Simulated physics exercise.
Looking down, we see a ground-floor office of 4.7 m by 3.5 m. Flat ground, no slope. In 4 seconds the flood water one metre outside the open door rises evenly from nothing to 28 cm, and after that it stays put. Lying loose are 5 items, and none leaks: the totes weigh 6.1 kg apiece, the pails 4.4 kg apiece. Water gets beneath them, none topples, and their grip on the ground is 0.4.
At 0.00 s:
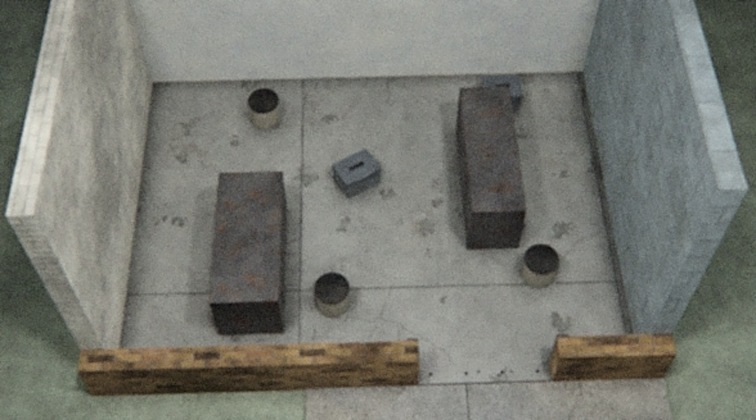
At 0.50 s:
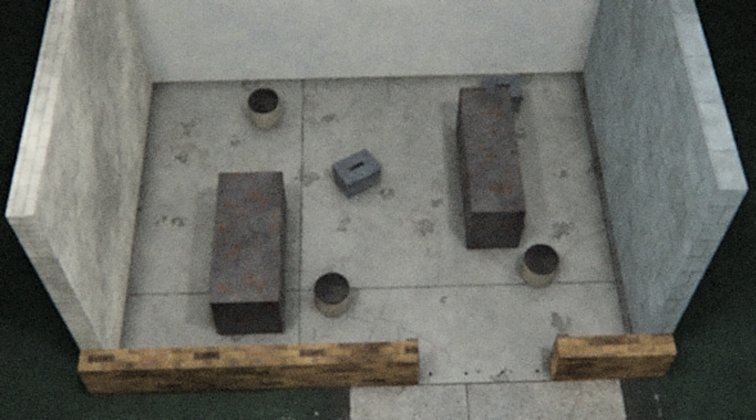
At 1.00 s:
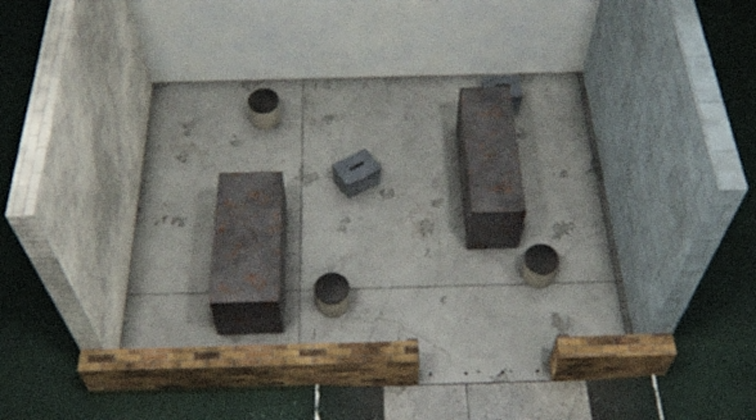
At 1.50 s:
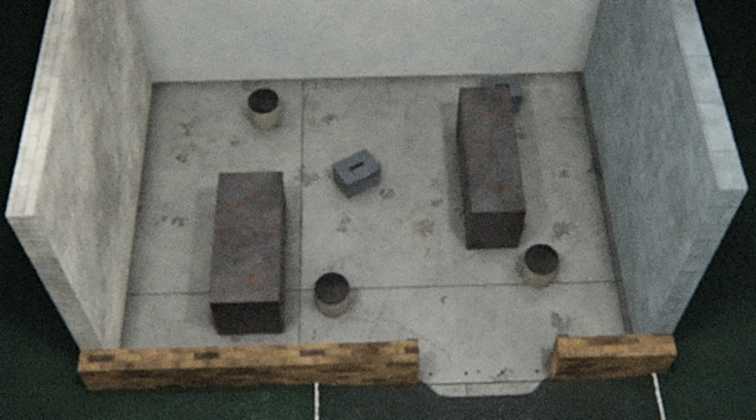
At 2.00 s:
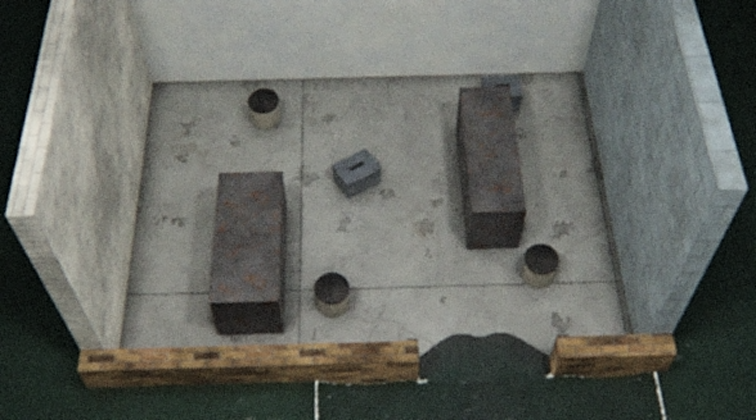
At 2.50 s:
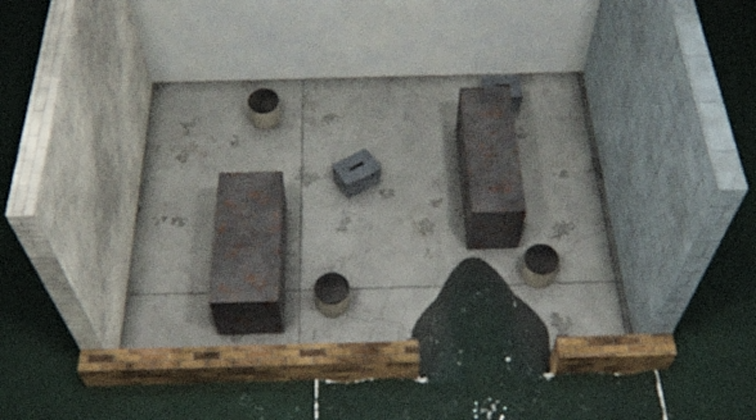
To begin with, an open-topped room holds two long dark blocks, three round pails and grey boxes, with a pale path outside the gap in its low front wall. Dark water covers the ground outside, then the path, and finally pushes through the gap across the floor, while nothing inside shifts.
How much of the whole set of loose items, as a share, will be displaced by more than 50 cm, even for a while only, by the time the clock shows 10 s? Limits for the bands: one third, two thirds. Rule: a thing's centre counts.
Band: Top, two thirds or more.
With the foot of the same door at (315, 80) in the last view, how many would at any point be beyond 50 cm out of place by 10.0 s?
Then it comes to 5.
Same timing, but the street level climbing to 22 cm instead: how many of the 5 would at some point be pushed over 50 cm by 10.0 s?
Count: 4.
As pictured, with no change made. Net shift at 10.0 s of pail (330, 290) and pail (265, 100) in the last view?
One is off by 0 cm, the other by 300 cm, in the order asked.
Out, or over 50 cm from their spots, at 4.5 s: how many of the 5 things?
1 in all.
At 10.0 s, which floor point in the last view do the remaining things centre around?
Around (264, 238).
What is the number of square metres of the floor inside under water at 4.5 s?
Around 7.5 m2 of it.
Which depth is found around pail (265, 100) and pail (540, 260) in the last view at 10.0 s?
I'd estimate 19 cm for the first and 17 cm for the second.
After 3.5 s 0 of 5 are over 50 cm from their spots; 0 afloat.
After 4.5 s 1 of 5 are over 50 cm from their spots; 1 afloat.
After 7.0 s 4 of 5 are over 50 cm from their spots; 4 afloat.
After 10.0 s 4 of 5 are over 50 cm from their spots, and 4 have been at some point; 4 afloat.
